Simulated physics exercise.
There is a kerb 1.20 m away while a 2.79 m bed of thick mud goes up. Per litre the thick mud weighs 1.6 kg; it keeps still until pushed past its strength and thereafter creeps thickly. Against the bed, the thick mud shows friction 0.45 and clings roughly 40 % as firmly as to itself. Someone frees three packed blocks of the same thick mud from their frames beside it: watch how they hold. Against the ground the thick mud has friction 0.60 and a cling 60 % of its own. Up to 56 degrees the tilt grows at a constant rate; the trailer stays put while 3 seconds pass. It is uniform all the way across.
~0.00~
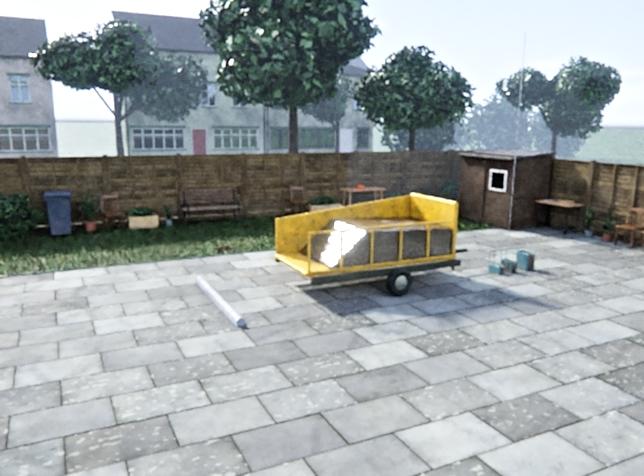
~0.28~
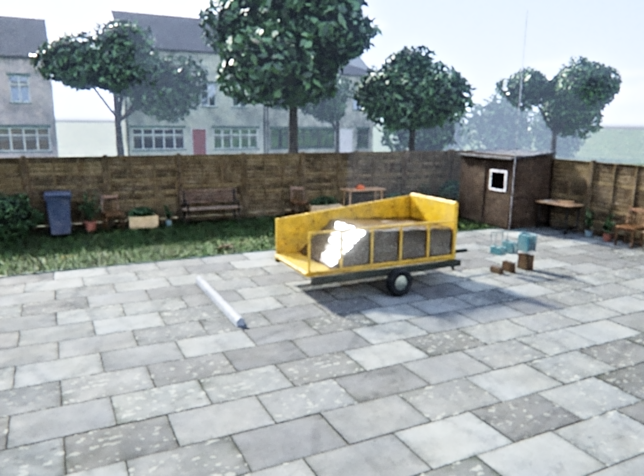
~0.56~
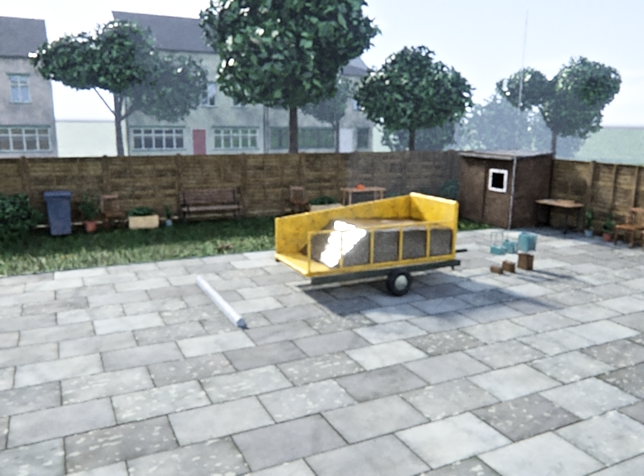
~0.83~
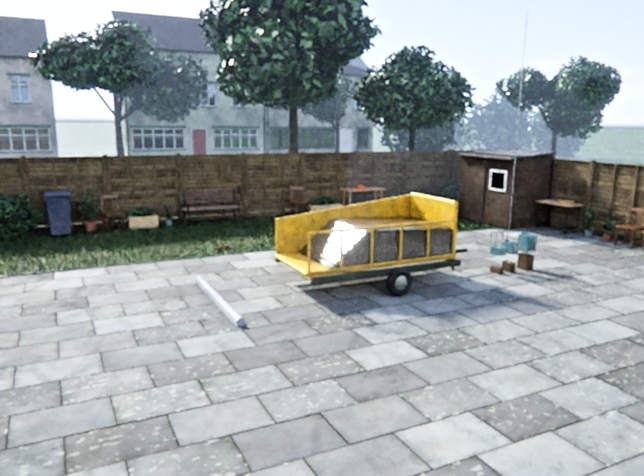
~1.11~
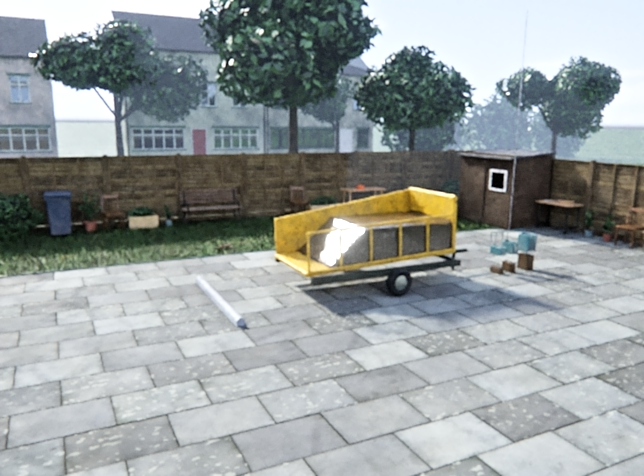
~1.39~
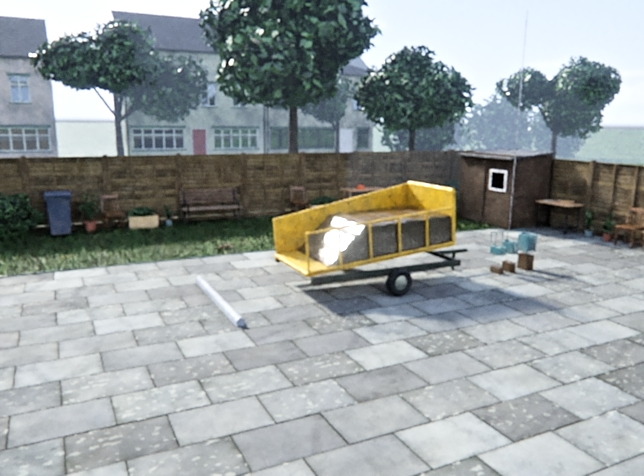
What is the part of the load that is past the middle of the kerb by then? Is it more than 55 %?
No.
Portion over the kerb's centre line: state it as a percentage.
I'd put it near 50 %.
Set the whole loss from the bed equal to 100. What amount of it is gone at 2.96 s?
I'd put it near 0 per cent.
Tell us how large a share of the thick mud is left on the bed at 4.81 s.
Near 0 %.
After 2.96 s, the tilt is 19 degrees, 98 % is on the bed and 0 % past the kerb's middle.
After 4.81 s, the tilt is 36 degrees, none is on the bed and 47 % past the kerb's middle.
After 6.67 s, the tilt is 52 degrees, none is on the bed and 49 % past the kerb's middle.
After 8.52 s, the tilt is 56 degrees, none is on the bed and 49 % past the kerb's middle.
After 10.22 s, the tilt is 56 degrees, none is on the bed and 49 % past the kerb's middle.
